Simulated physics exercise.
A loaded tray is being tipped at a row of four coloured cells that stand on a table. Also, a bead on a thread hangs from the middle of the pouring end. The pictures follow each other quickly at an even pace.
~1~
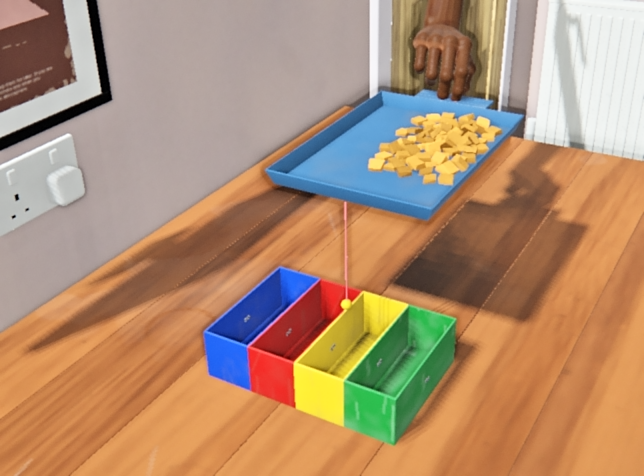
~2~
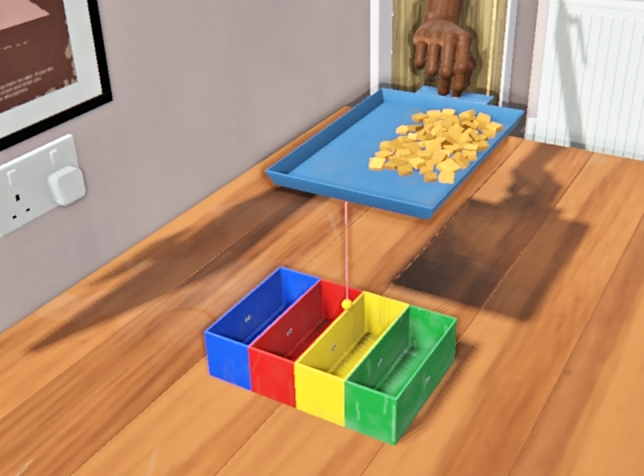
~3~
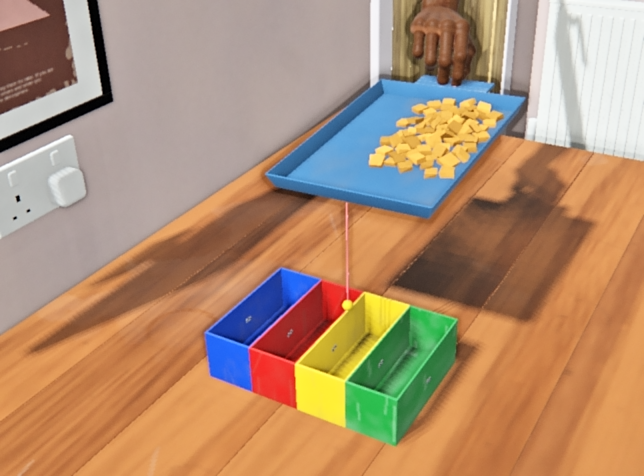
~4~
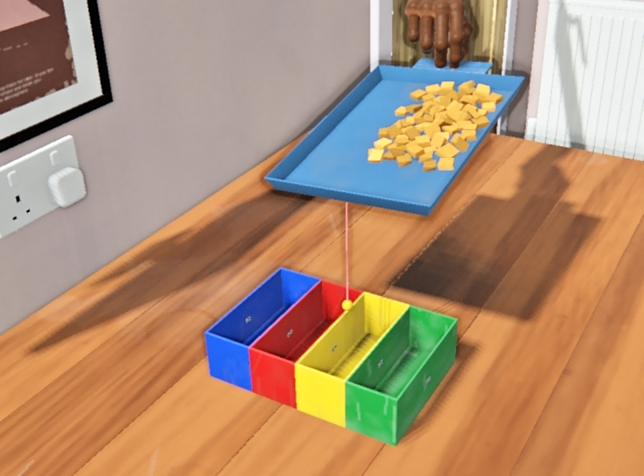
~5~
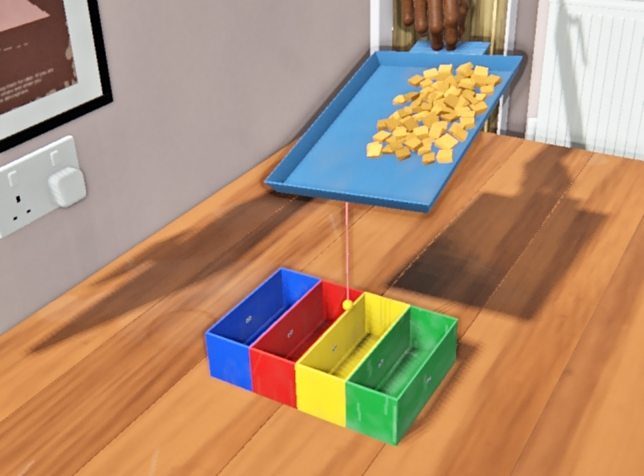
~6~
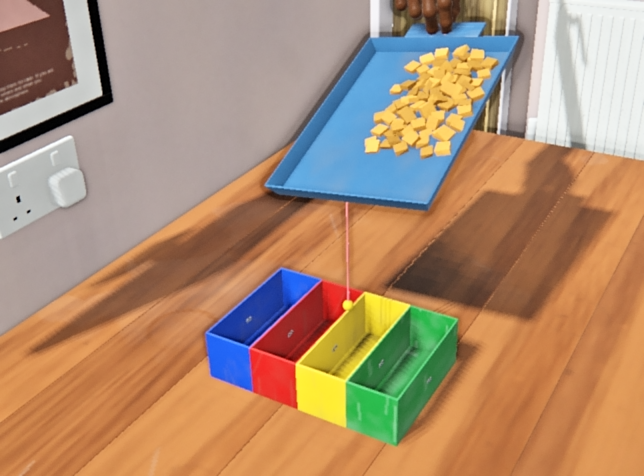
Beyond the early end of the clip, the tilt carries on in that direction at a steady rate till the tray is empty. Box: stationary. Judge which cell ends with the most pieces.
The blue cell ends with the most.
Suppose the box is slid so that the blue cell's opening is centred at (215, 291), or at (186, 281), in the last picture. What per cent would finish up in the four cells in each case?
First placement near 100 percent, second near 100 percent.
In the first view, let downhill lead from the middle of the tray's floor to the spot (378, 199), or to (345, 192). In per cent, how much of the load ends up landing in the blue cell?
Lab note: Case 1 near 0 %, case 2 near 20 %.
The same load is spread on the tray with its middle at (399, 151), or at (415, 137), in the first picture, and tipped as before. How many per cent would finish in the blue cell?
Near 60 % and 60 %.
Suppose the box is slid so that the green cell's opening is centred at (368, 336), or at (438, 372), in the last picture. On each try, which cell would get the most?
For the first position it is that red cell, and for the second it is blue.
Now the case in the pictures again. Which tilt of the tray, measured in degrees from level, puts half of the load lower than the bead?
It is at around 80 degrees.
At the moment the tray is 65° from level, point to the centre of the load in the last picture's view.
In the last view, the load is centred close to (293, 199).
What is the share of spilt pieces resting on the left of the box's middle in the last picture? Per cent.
I'd put it at around 100 per cent.
Shortly afterwards, tray tipped steeply; near two thirds on the tray; near a third falling or outside the box.
Next, tray tipped past a quarter turn; near two thirds in the blue cell; near a quarter in the red cell; near a quarter falling or outside the box.
Some moments later, tray tipped past a quarter turn; near two thirds in the blue cell; near a quarter in the red cell; a little falling or outside the box.
In the end, tray tipped past a quarter turn; near two thirds in the blue cell; near a quarter in the red cell; none at all in the green cell; none at all in the yellow cell; a little outside the box.
